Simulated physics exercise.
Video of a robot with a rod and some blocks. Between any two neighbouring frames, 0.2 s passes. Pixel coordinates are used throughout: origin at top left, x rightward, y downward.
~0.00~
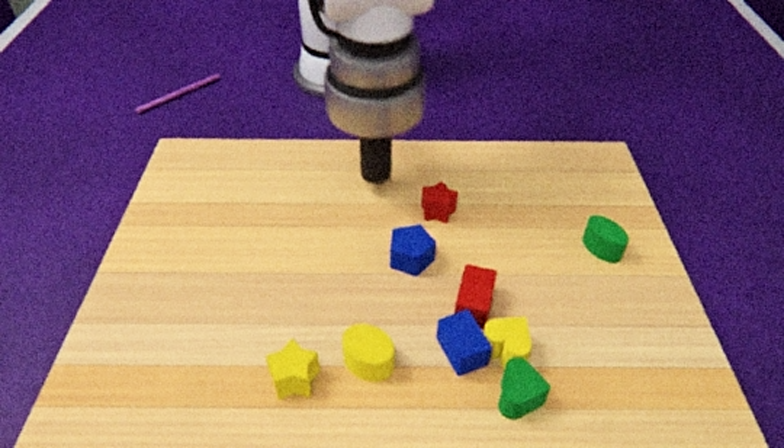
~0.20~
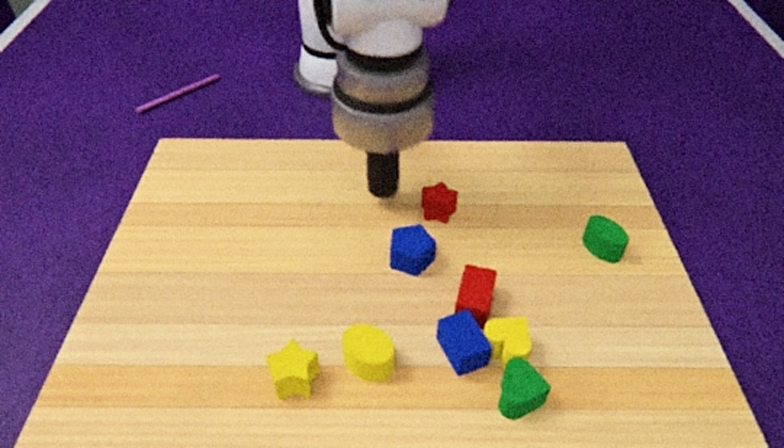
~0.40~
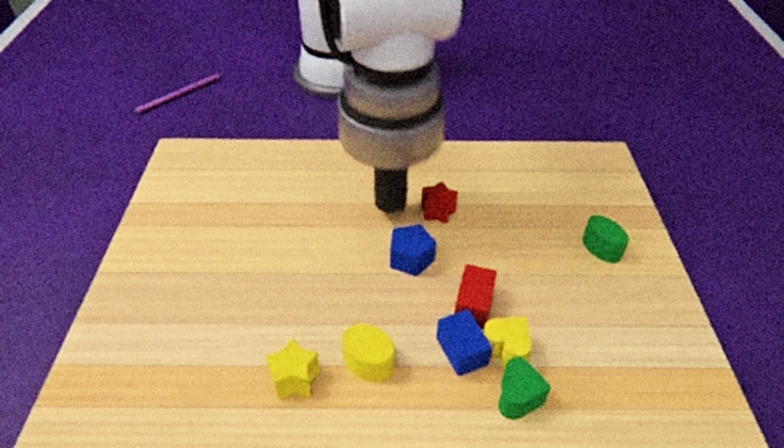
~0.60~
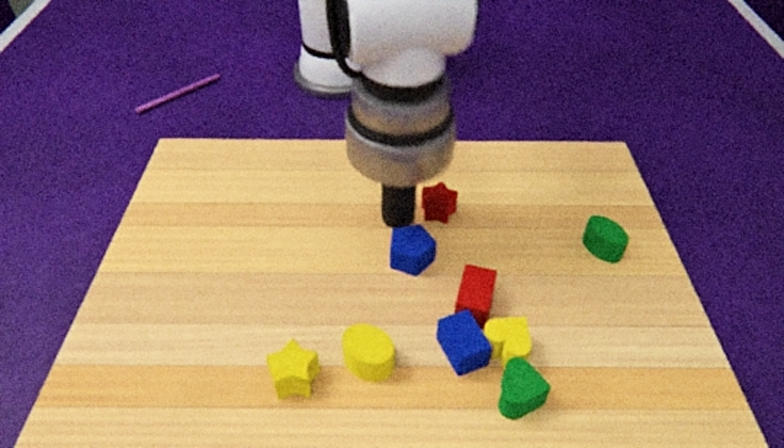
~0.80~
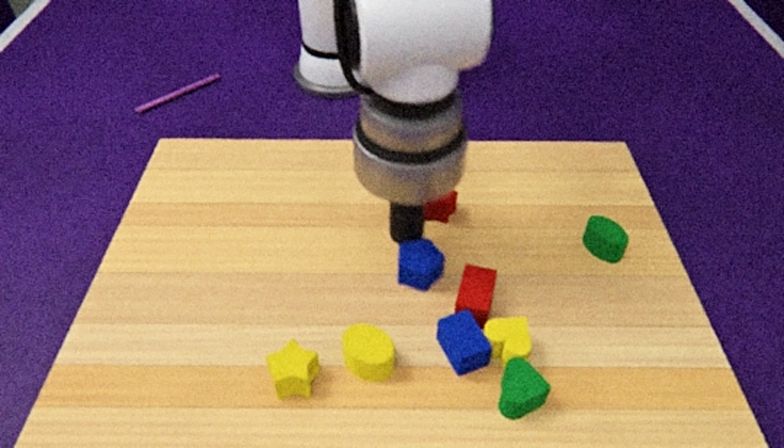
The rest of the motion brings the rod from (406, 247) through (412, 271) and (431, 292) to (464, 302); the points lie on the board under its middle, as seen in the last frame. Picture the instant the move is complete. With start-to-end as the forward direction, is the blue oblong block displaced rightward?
The answer is yes.
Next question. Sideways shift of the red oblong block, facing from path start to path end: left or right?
The answer is left: Facing from the path's start to its end, that's where the red oblong block shifts.
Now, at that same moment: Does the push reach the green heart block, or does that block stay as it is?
Stays where it is.
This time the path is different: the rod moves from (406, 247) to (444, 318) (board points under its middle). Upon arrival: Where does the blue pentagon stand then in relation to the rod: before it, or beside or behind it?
I'm fairly sure the blue pentagon rides along ahead of the rod to the very end.
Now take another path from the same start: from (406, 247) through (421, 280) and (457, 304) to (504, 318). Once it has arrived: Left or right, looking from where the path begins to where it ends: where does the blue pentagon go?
It moves over to the right.
What follows on the original path. One third of the way, rod (413, 259); blue pentagon (432, 280).
Two thirds of the way, rod (433, 280); blue pentagon (454, 304), turned 20° anticlockwise; blue oblong block (471, 345), turned 20° clockwise; red oblong block (495, 293), turned 25° anticlockwise.
At the end, rod (466, 290); blue pentagon (472, 317), turned 15° clockwise; blue oblong block (474, 363), turned 25° clockwise; red oblong block (507, 294), turned 25° anticlockwise; yellow heart block (517, 337), turned 15° anticlockwise; green heart block not moved.
